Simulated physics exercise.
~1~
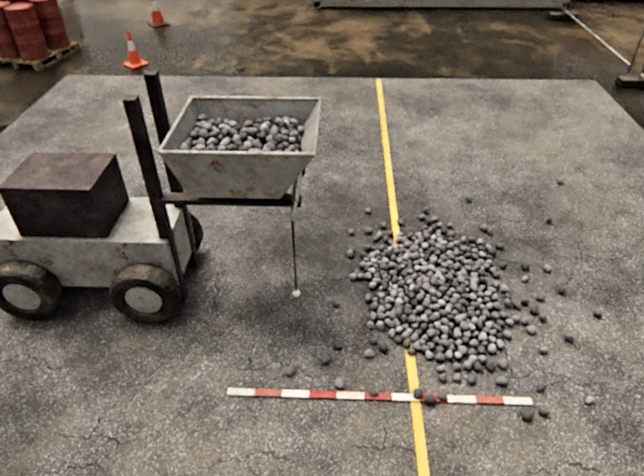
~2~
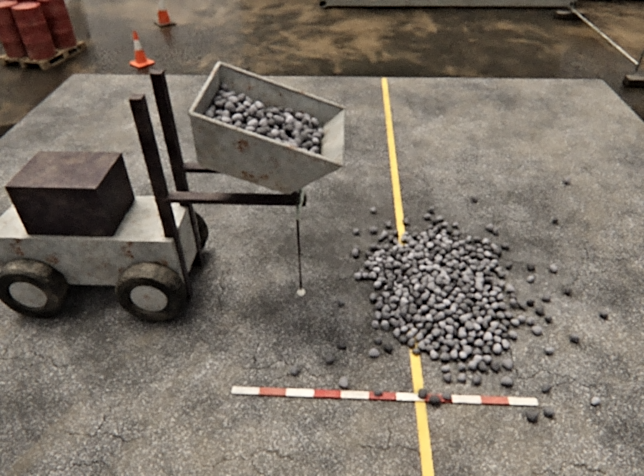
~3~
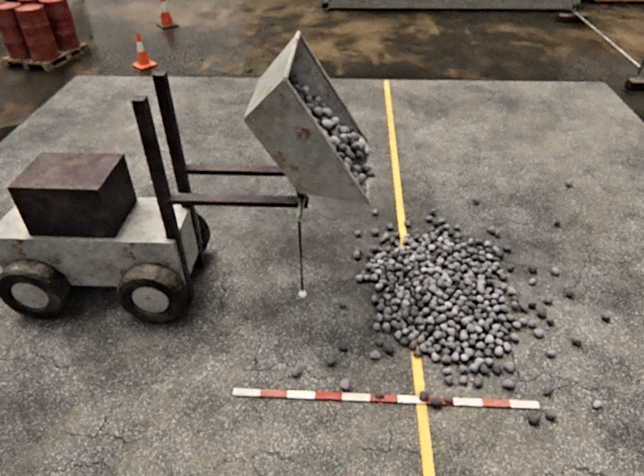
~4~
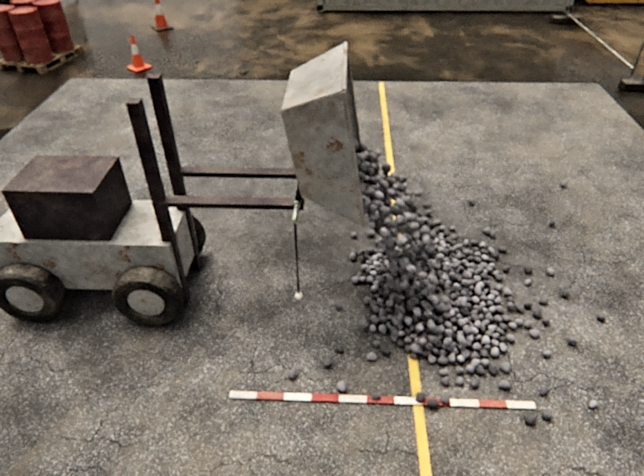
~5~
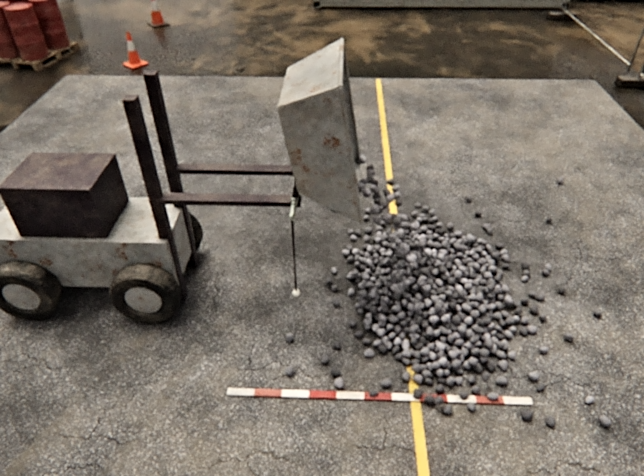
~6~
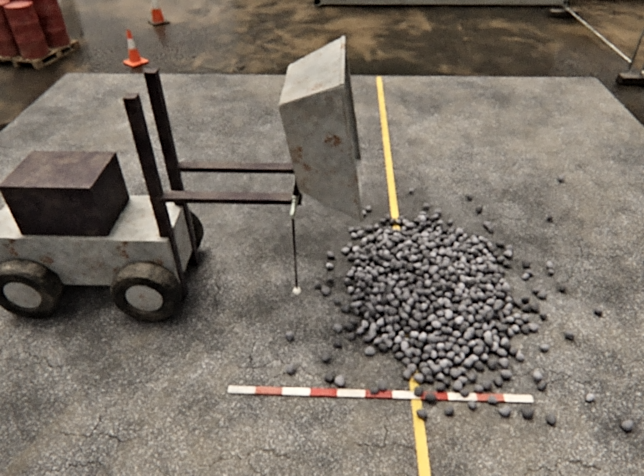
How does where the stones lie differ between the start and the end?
At the start, some stones are up in the skip on the left and the rest lie in a pile on the ground. By the end, the skip's stones have joined the pile, so the stones as a whole sit lower and further right.
